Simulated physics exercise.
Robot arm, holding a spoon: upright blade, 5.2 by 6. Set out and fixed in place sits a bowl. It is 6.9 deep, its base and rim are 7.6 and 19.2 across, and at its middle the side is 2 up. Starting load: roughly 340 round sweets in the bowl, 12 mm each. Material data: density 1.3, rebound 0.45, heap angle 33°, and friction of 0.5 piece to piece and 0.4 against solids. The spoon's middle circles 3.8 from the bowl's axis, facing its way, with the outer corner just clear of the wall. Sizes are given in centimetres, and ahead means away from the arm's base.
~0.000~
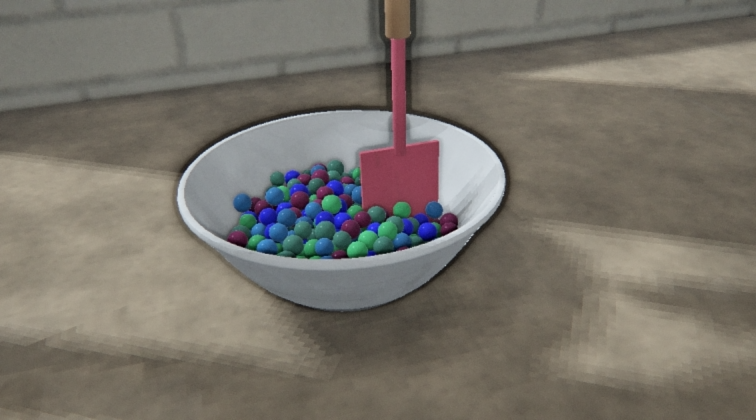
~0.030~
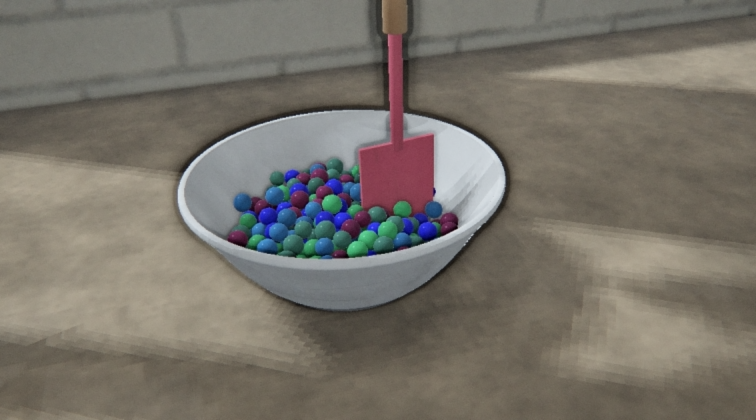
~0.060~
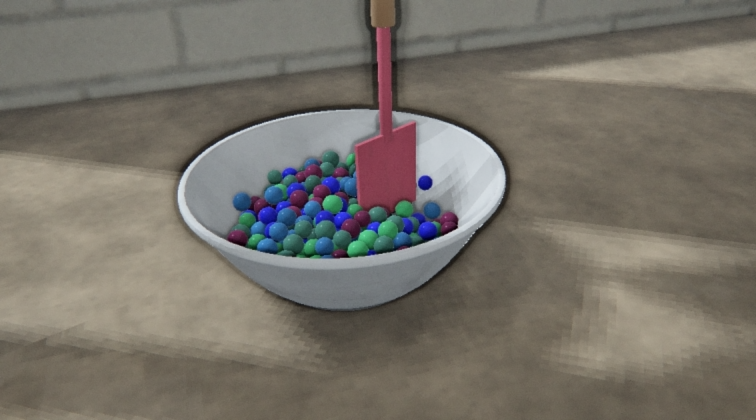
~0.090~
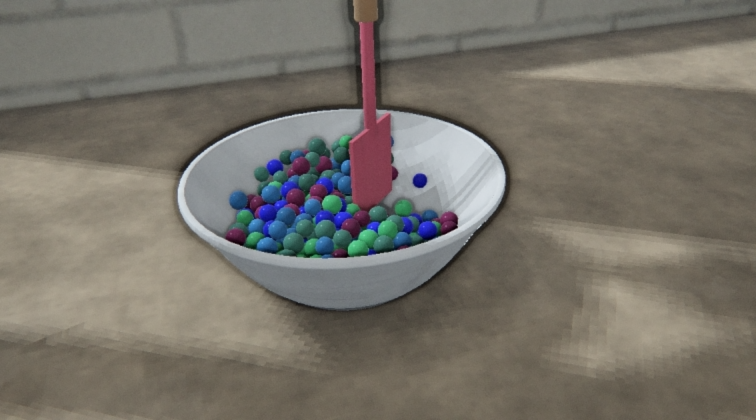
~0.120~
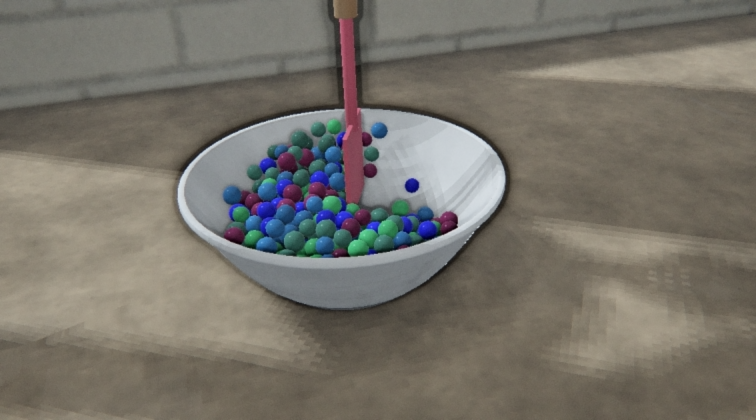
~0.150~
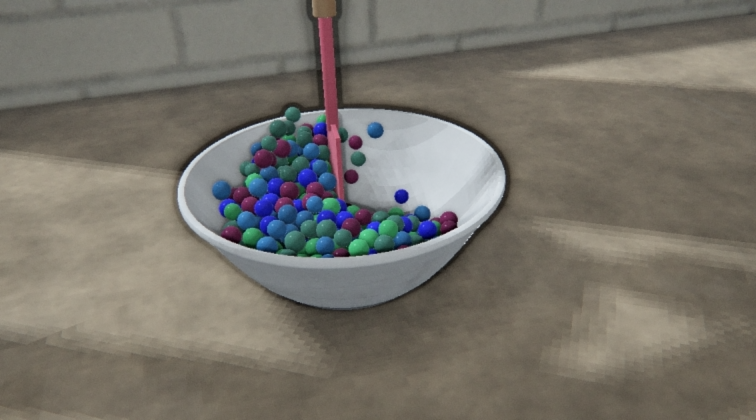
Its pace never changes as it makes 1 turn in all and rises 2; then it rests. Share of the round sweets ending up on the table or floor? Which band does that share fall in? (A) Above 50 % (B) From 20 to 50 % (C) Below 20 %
The answer is C.
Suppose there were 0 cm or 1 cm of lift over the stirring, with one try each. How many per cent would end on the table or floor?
Roughly 15 and 10 per cent.
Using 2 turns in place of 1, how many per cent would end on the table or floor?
Close to 15 in a hundred.
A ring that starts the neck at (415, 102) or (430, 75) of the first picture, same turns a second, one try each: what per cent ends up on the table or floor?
Roughly 10 % and 0 %.
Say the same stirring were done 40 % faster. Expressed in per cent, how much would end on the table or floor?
Then roughly 25 per cent.
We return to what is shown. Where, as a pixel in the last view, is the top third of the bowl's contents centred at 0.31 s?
Around pixel (277, 221).
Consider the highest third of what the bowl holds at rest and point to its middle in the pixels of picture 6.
Looks like roughly (374, 209) to me.
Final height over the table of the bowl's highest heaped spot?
6.5 cm, give or take.
After 0.31 s, 189° round, highest piece 10 above the table; 336 in the bowl, 1 on the table or floor, 6 in flight or on the tool.
After 0.47 s, 294° round, highest piece 9 above the table; 314 in the bowl, 19 on the table or floor, 10 in flight or on the tool.
After 0.76 s, 0° round, highest piece 6 above the table; 305 in the bowl, 38 on the table or floor.
After 1.46 s, 0° round, highest piece 6 above the table; 305 in the bowl, 38 on the table or floor.
At rest, 305 in the bowl, 38 on the table or floor. That is 11 % on the table or floor.
